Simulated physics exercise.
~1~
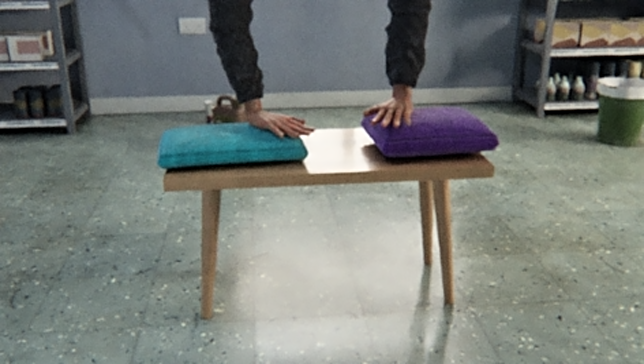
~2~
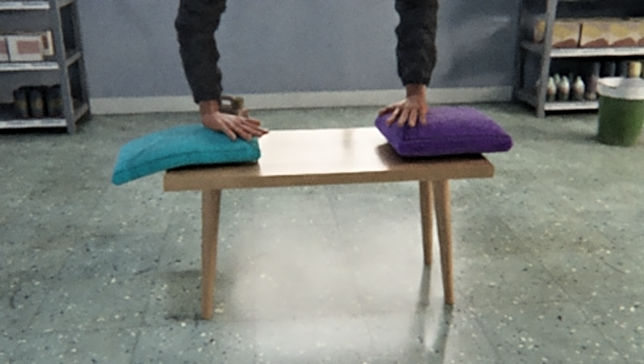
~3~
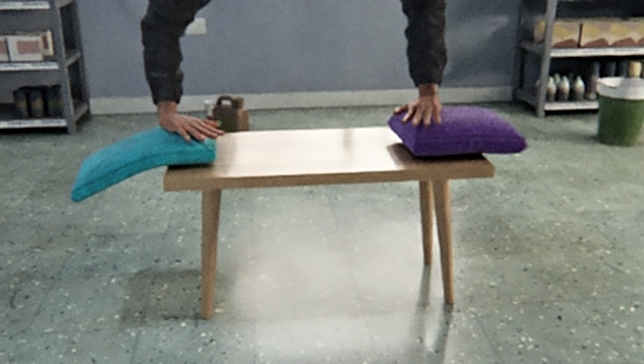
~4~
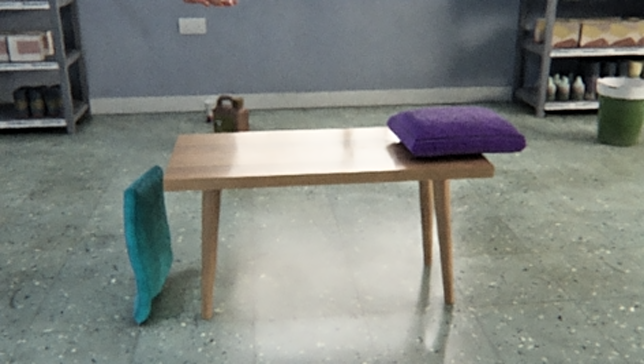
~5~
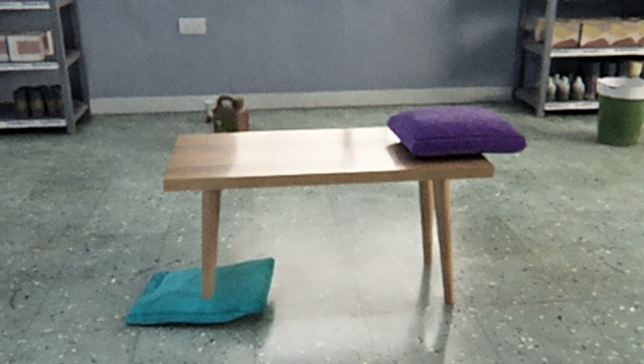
A turquoise folded blanket and a purple soft bag were pushed outward by two hands toward opposite ends of a low wooden table, then the hands let go, and the turquoise one slid off the left end onto the floor while the purple one stayed put.
